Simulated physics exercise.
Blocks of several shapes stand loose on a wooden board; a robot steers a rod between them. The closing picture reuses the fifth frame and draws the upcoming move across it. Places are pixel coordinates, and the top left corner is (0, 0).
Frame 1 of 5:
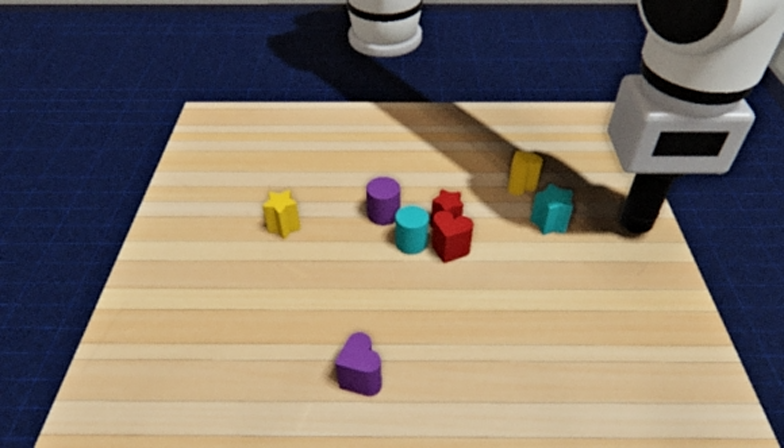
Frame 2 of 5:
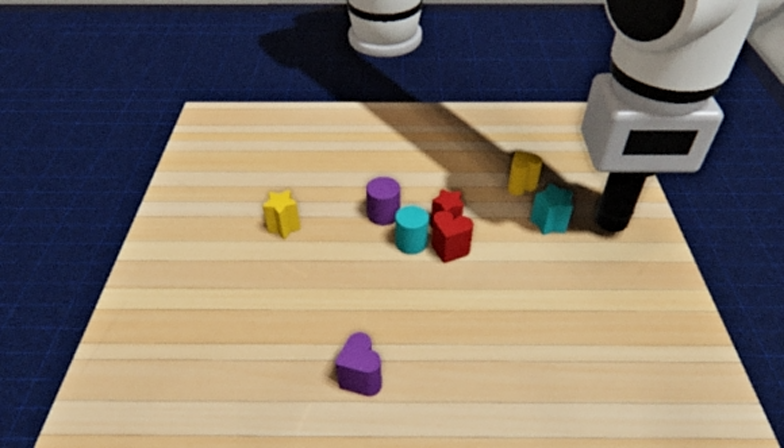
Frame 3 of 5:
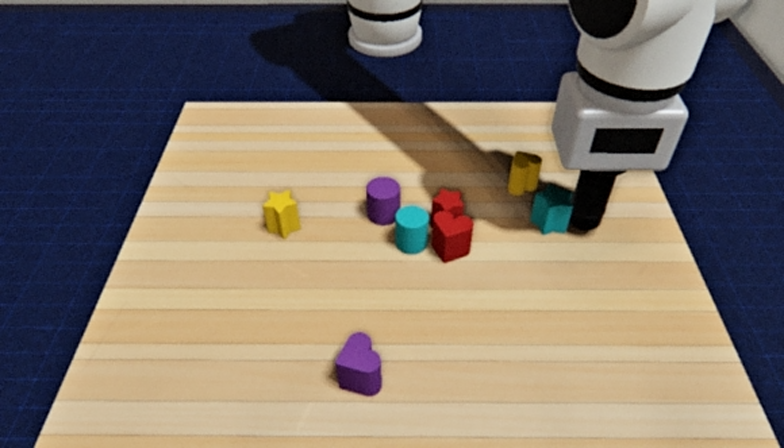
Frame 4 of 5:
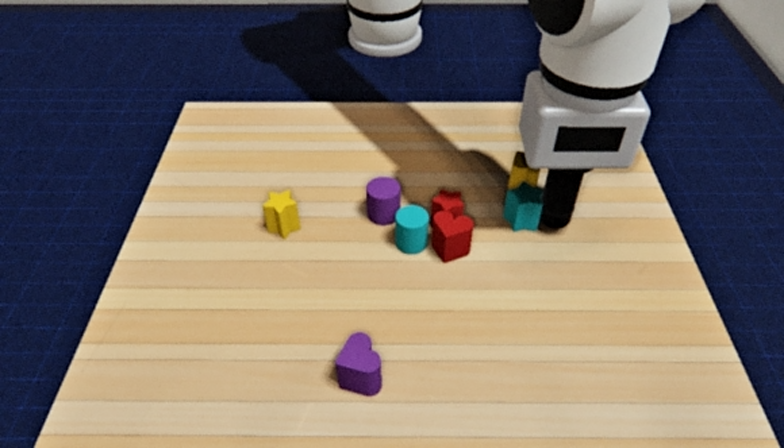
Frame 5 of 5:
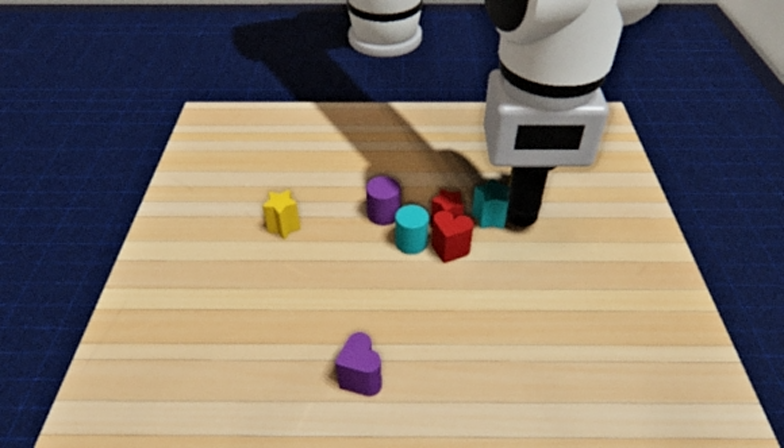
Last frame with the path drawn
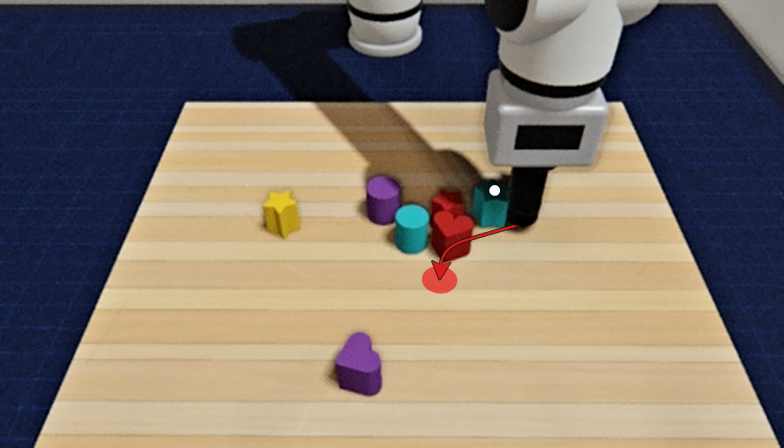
A robot arm's black rod moves left from the right side of a wooden board toward a turquoise star-shaped block. It meets the block and pushes it left, past a yellow block and up close to the red star and red heart, while the turquoise and purple cylinders, yellow star and purple heart stay still.
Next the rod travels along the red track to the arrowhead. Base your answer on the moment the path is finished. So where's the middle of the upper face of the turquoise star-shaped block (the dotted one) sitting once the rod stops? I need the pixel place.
Its top face will be centred at roughly (468, 189).
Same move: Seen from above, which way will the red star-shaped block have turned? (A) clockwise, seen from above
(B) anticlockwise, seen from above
B - anticlockwise, seen from above.
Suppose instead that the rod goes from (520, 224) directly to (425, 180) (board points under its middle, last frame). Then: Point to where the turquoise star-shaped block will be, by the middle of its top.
It will end up at (419, 172).
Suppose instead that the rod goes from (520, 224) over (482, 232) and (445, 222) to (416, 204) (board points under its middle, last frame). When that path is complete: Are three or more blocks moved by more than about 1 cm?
It seems so.
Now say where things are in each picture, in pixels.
In the first picture, rod's lower end (636, 223); turquoise disc (412, 216); red star-shaped block (449, 198); red heart (452, 222); turquoise star-shaped block (556, 196).
In the second picture, rod (611, 222); blocks still.
In the third picture, rod (584, 220); blocks still.
In the fourth picture, rod (554, 218); turquoise star-shaped block (528, 193).
In the fifth picture, rod (521, 217); turquoise disc (412, 216); red star-shaped block (449, 198); red heart (452, 222); turquoise star-shaped block (495, 190).
Drawn move, from (520, 224) via (483, 235) and (449, 249), ending at (440, 280); the dot is on the turquoise star-shaped block.
What follows on the original path. One third of the way, rod (484, 227); red star-shaped block (442, 197), turned 30° anticlockwise; turquoise star-shaped block (470, 189), turned 45° clockwise.
Two thirds of the way, rod (449, 241); turquoise disc (404, 217); red star-shaped block (441, 196), turned 30° anticlockwise; red heart (430, 237), turned 25° clockwise; turquoise star-shaped block (468, 189), turned 60° clockwise.
At the end, rod (440, 272); turquoise disc (404, 217); red star-shaped block (441, 196), turned 30° anticlockwise; red heart (412, 260), turned 50° clockwise; turquoise star-shaped block (468, 189), turned 60° clockwise.
